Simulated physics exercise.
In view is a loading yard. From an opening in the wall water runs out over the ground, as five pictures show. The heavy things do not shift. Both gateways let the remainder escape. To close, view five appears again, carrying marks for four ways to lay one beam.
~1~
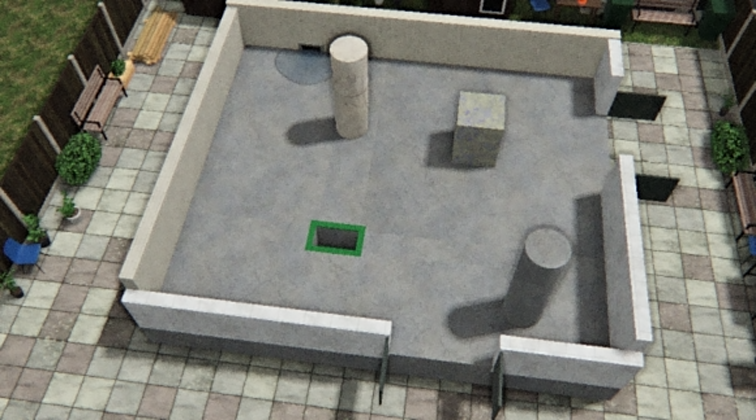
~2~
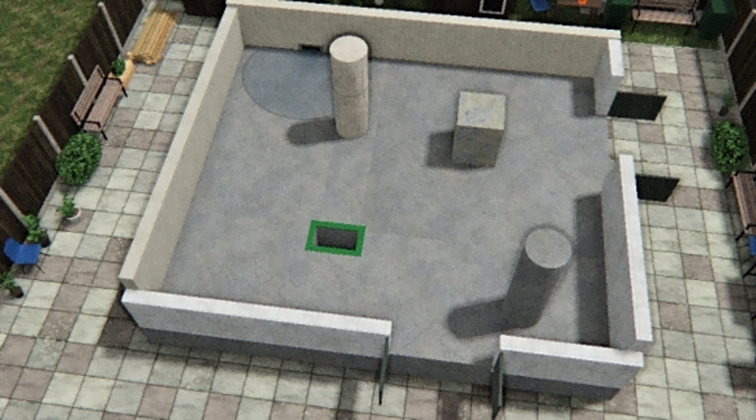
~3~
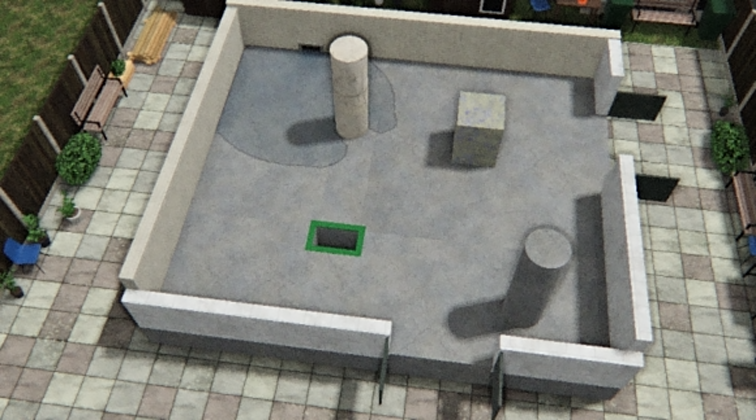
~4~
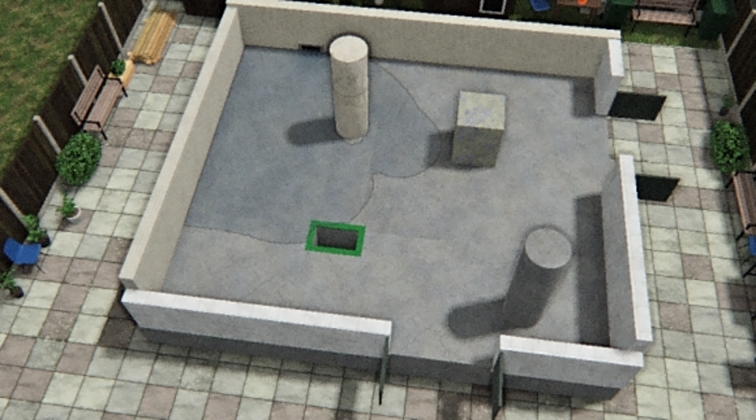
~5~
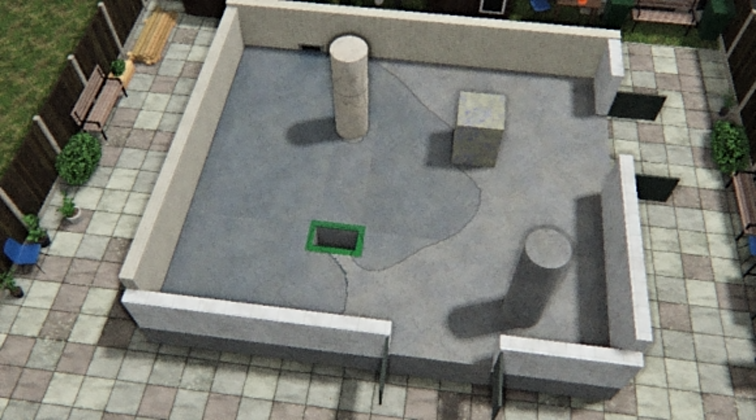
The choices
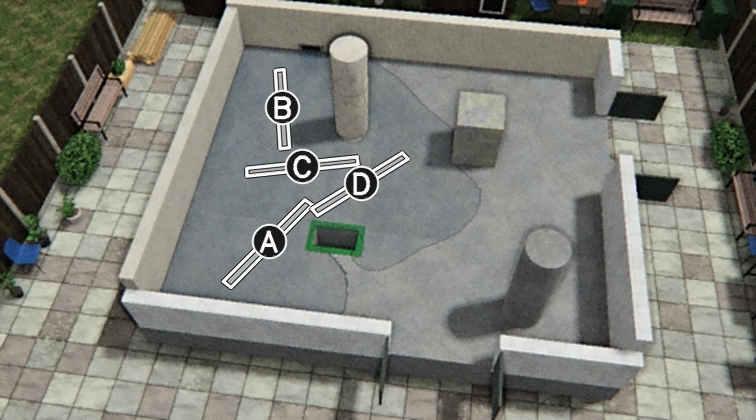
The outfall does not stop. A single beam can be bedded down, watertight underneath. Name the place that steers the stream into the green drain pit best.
Best: B.
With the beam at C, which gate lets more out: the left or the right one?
More leaves on the left.
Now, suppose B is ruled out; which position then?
Here it is position A.
On the marked copy, A from (227, 284) to (308, 202); B from (279, 70) to (284, 148); C from (246, 172) to (357, 160); D from (314, 212) to (405, 156).
With A, about 18 % of the stream runs into the green drain pit, about 79 % out by the gates.
With B, about 26 % of the stream runs into the green drain pit, about 70 % out by the gates.
With C, about 8 % of the stream runs into the green drain pit, about 89 % out by the gates.
With D, about 6 % of the stream runs into the green drain pit, about 92 % out by the gates.
